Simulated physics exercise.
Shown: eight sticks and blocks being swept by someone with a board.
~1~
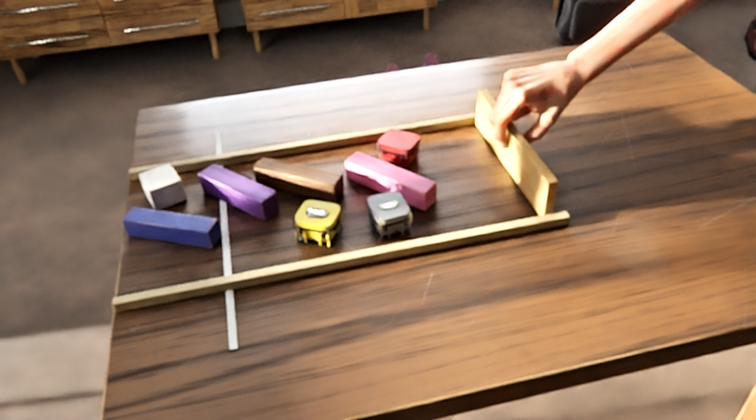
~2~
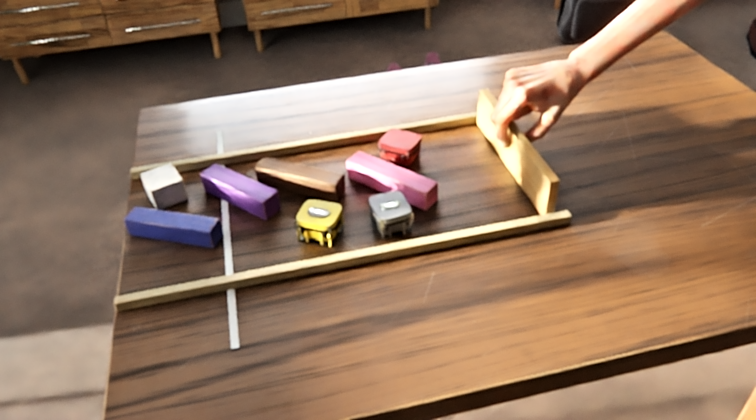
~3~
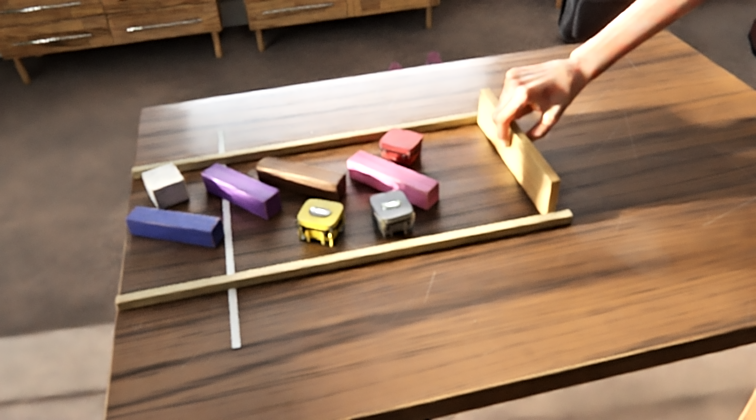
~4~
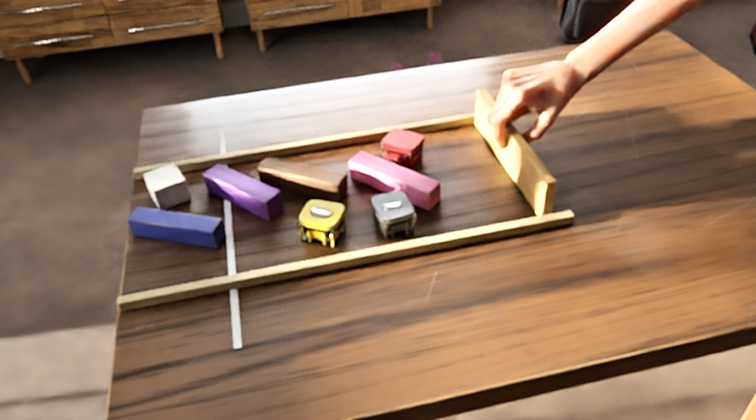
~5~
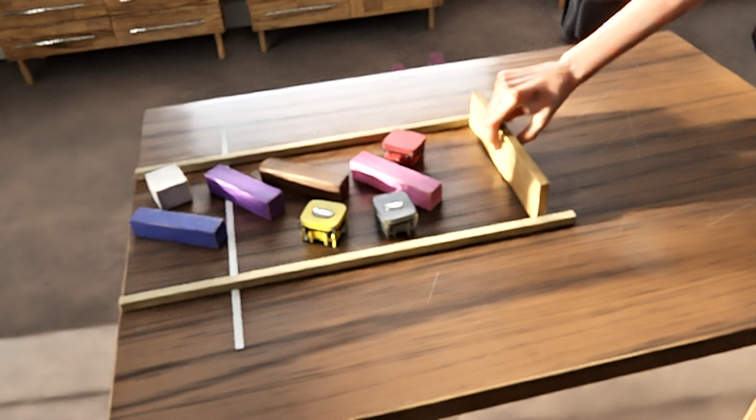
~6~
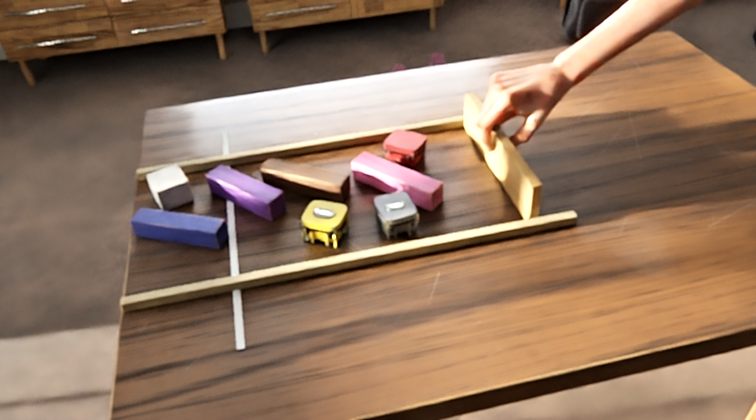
We see assorted coloured blocks and small cases lying between two wooden rails on a table, a pale strip crossing beneath them, as a hand holds an upright board still at the right, then slides it slightly left.
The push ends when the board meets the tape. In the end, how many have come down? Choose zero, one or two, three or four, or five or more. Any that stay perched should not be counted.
By the end, one or two have come down.
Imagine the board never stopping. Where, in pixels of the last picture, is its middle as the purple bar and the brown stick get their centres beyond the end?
First near (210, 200), second near (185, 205).
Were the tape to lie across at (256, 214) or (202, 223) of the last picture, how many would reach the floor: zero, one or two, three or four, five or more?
For the first tape the count would be none, for the second three to four.
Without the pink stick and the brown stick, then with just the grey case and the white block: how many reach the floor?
Taking the two tries in turn, it comes to 0 and 0.
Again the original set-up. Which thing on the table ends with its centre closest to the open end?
It's the purple bar that ends up nearest.
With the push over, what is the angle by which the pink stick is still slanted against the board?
Roughly 20°.
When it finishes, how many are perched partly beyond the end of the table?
Things overhanging at the end: 1.
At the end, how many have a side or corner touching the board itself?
It ends up touching 3.
A little later, none off yet; white block at rest near (170, 188); blue bar at rest near (180, 228); purple bar at rest near (246, 192).
Next, none off yet; white block at rest near (170, 188); blue bar at rest near (180, 228); purple bar shifted a little near (233, 197).
When it is over, the number that fall off is one or two; down, blue bar and white block.
